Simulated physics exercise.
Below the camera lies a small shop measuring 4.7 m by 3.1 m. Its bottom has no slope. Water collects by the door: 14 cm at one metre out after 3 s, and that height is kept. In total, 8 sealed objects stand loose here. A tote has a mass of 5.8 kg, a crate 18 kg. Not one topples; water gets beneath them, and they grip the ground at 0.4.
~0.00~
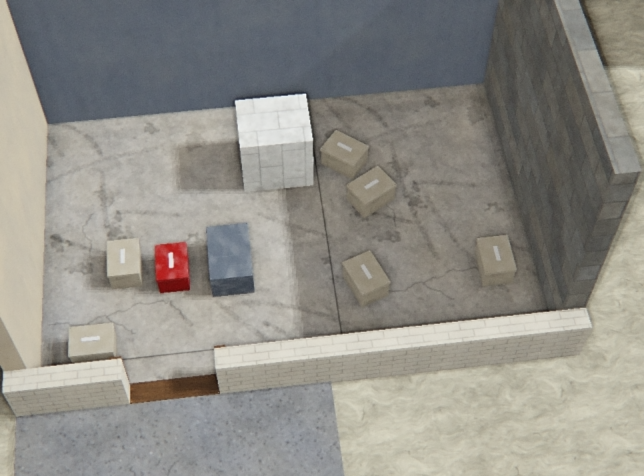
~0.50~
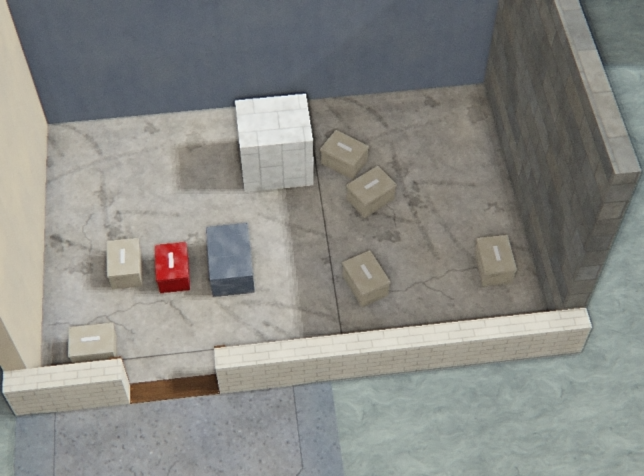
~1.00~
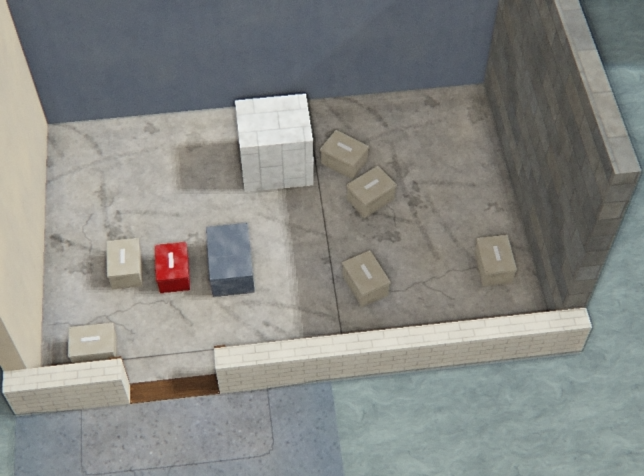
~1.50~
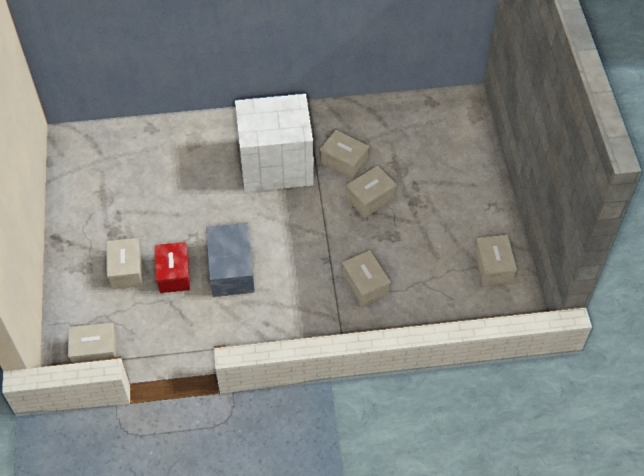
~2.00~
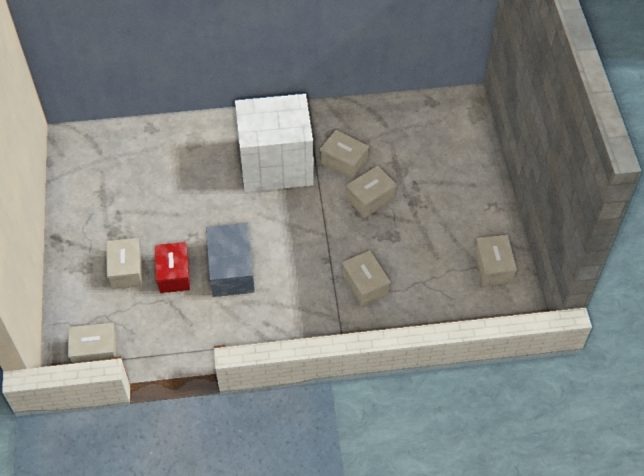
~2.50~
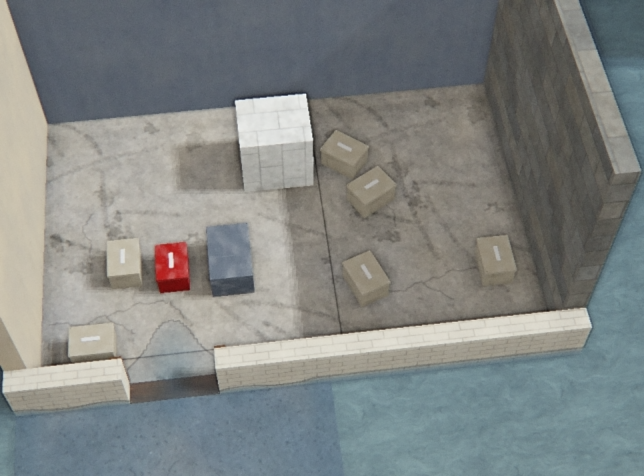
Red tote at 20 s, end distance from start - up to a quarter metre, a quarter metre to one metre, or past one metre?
Prediction: It relocates a long stretch.
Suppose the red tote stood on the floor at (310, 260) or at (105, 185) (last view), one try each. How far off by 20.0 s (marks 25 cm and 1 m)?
Results in order: It covers a small distance; it ends up well away.
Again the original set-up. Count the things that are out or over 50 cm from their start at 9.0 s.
2 in all.
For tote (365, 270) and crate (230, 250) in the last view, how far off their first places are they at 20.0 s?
Shifts: 140 cm / 80 cm.
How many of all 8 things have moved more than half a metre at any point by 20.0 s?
By my tally, 8.
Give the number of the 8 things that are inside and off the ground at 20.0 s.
It comes to 8 of them.
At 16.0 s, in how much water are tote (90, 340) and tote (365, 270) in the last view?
Depth approx. 7 cm / 6 cm.
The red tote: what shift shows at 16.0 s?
Around 300 cm from the start by that time.
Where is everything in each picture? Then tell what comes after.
The first frame shows the red tote at (171, 261) rests on the ground; 0.0 m2 under water; 0 of 8 have shifted.
The second frame shows the red tote at (171, 261), on the bottom; water covers 0.0 m2; 0 of 8 have shifted.
The third frame shows the red tote at (171, 261), on the bottom; water covers 0.0 m2; 0 of 8 have shifted.
The fourth frame shows the red tote at (171, 261), on the bottom; water covers 0.0 m2; 0 of 8 have shifted.
The fifth frame shows the red tote at (171, 261), on the bottom; 0.0 m2 under water; 0 of 8 have shifted.
The sixth frame shows the red tote at (171, 261), on the bottom; 0.3 m2 under water; 0 of 8 have shifted.
After 4.0 s the red tote is near (169, 236), 0.3 m from its start, aground; 0 afloat.
After 9.0 s the red tote is near (201, 115), 1.8 m from its start, afloat; 2 afloat.
After 16.0 s the red tote is near (478, 191), 3.1 m from its start, afloat; 5 afloat.
After 20.0 s the red tote is near (481, 277), 2.9 m from its start, afloat; 8 afloat.
